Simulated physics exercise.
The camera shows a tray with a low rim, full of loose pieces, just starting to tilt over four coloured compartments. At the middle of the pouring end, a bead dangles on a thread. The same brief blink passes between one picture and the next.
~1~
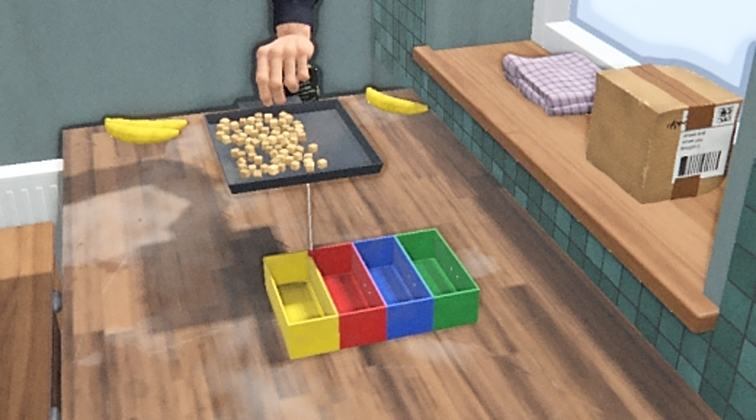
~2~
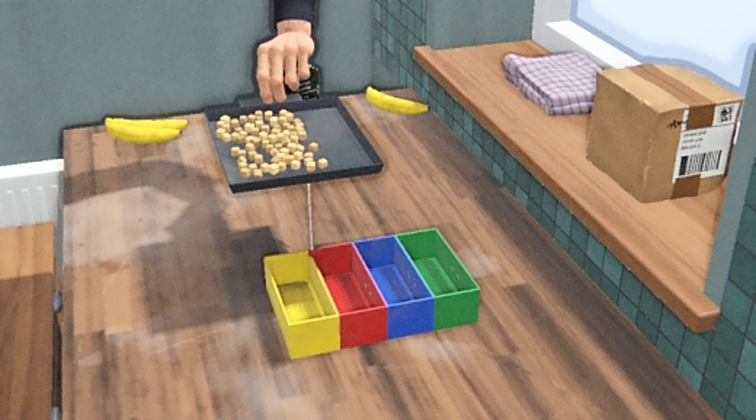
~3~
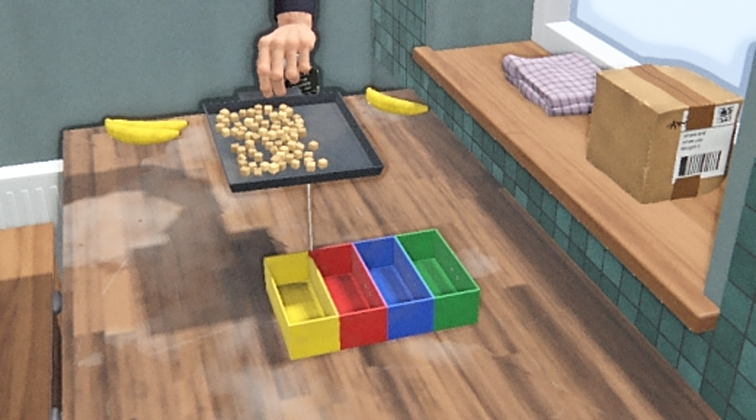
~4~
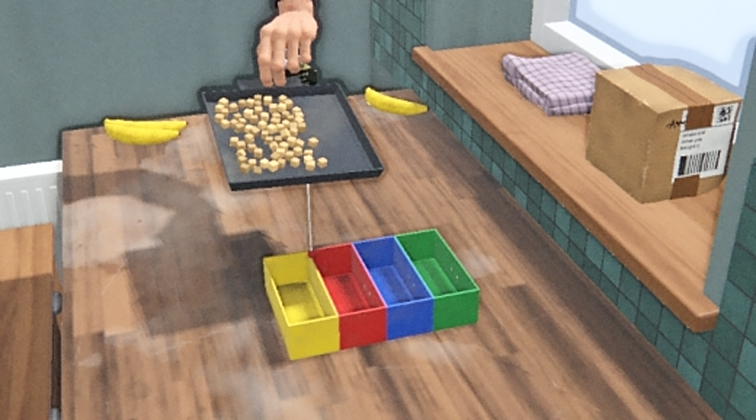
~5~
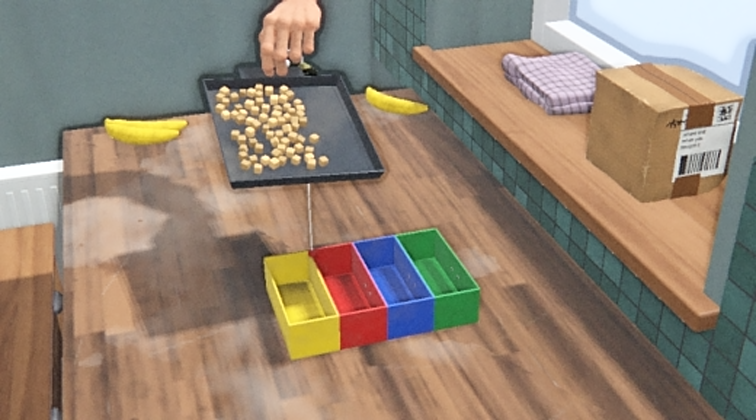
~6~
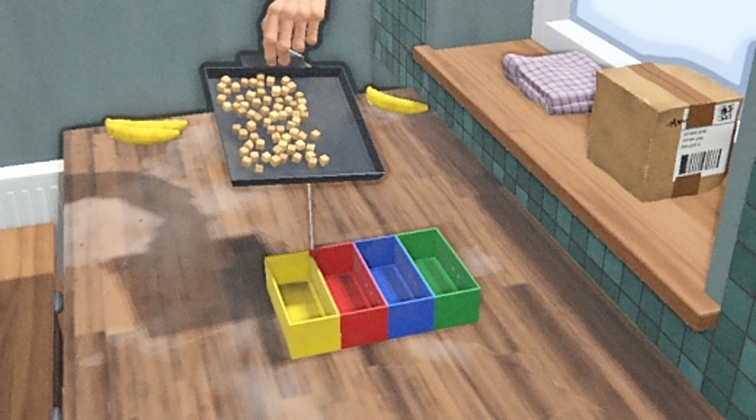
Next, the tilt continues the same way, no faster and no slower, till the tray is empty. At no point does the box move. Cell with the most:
Blue.
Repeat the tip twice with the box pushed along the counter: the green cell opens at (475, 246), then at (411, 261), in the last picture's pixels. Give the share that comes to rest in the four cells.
90 and 100 in a hundred, in turn.
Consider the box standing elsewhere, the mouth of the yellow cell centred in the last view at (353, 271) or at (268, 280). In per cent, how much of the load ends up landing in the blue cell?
About 0 and 40 per cent.
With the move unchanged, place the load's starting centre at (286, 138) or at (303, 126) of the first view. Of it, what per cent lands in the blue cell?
First case: Around 50 %; second case: Around 60 %.
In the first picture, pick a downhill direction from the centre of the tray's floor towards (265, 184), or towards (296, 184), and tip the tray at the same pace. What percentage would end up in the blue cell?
Shares: 0 %, then 0 %.
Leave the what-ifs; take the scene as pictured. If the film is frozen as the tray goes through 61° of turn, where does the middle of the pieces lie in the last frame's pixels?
Mark it at roughly (333, 162) in the final frame.
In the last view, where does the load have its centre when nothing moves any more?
About pixel (374, 295).
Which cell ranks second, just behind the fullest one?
The answer is red.
Just after the last frame, tray tipped steeply; almost all on the tray; about a tenth falling or outside the box.
A moment on, tray tipped right over; the larger part on the tray; about a tenth in the blue cell; about a tenth in the red cell; just a few in the green cell; about a tenth falling or outside the box.
Further on, tray tipped past a quarter turn; roughly half in the blue cell; roughly a third in the red cell; about a tenth in the yellow cell; just a few in the green cell.
When it is over, tray tipped past a quarter turn; roughly half in the blue cell; roughly a third in the red cell; about a tenth in the yellow cell; just a few in the green cell.
